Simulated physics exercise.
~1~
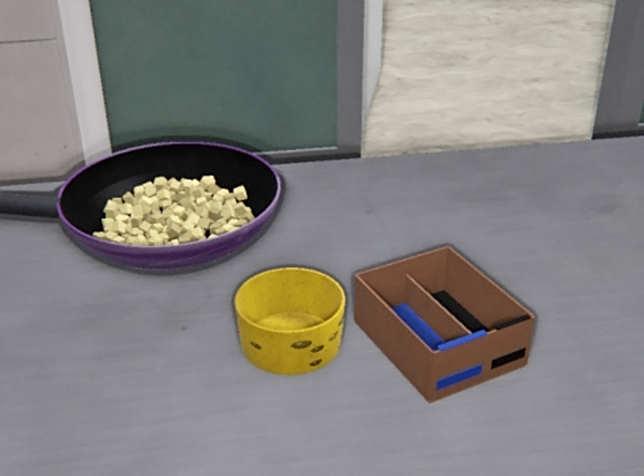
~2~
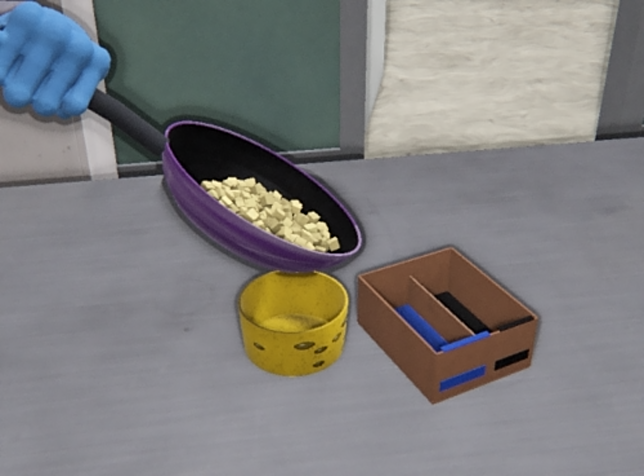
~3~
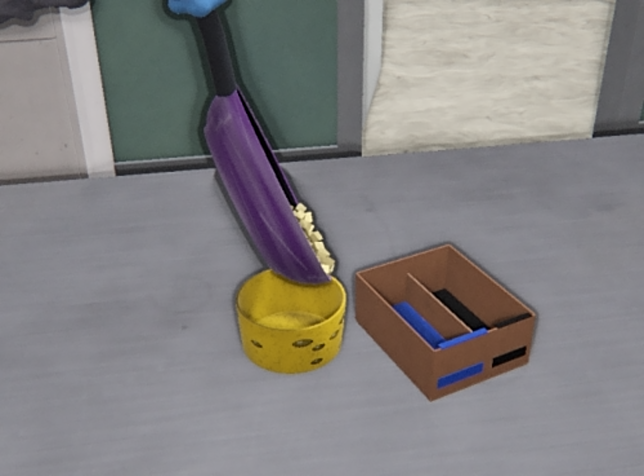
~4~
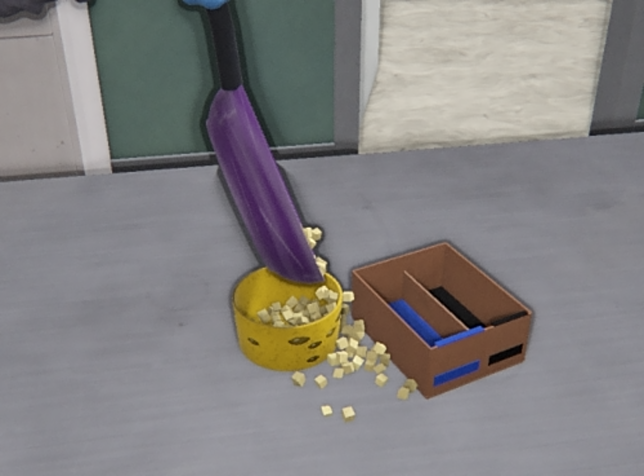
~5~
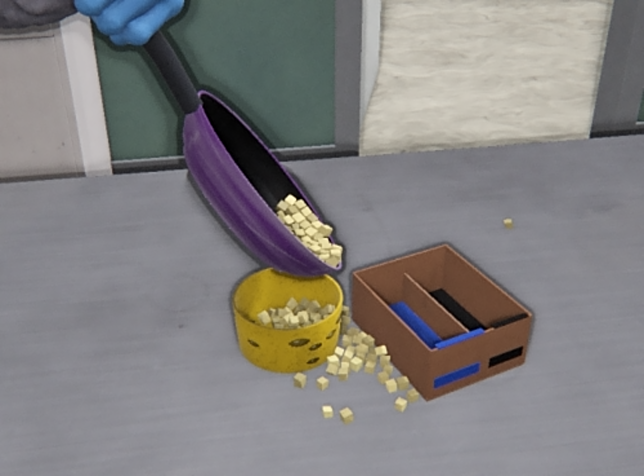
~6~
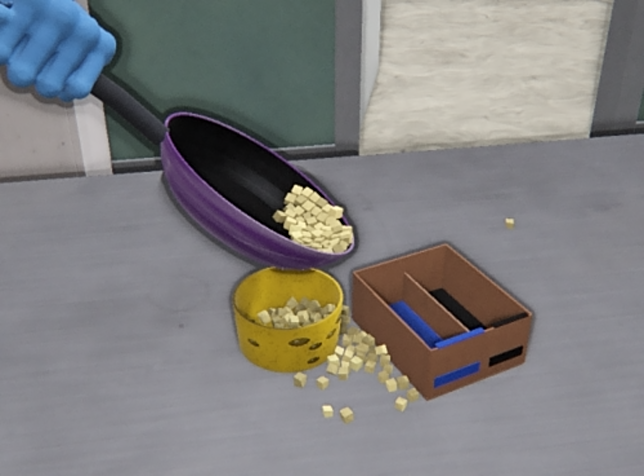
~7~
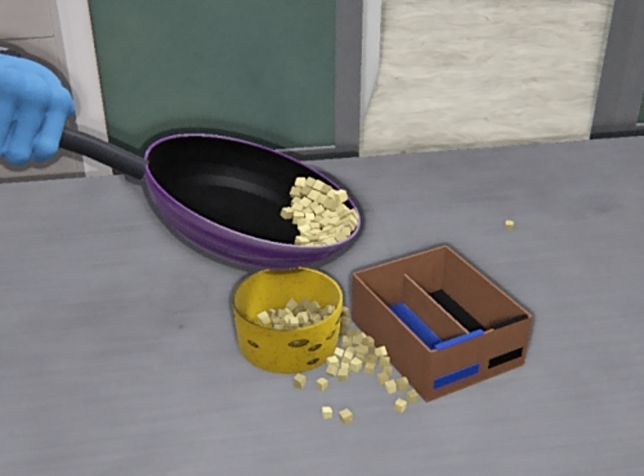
A purple pan heaped with pale potato cubes sits on a grey surface, seen from slightly above, behind a round yellow dish with dark spots and a brown box holding blue and black sections to its right. A blue-gloved hand lifts the pan by its dark handle, moves it right and tips it steeply over the dish. Cubes tumble out, some into the dish and others onto the surface between it and the box. The hand then tilts the pan partway back, still holding many cubes at its right edge, while both box sections stay free of cubes.
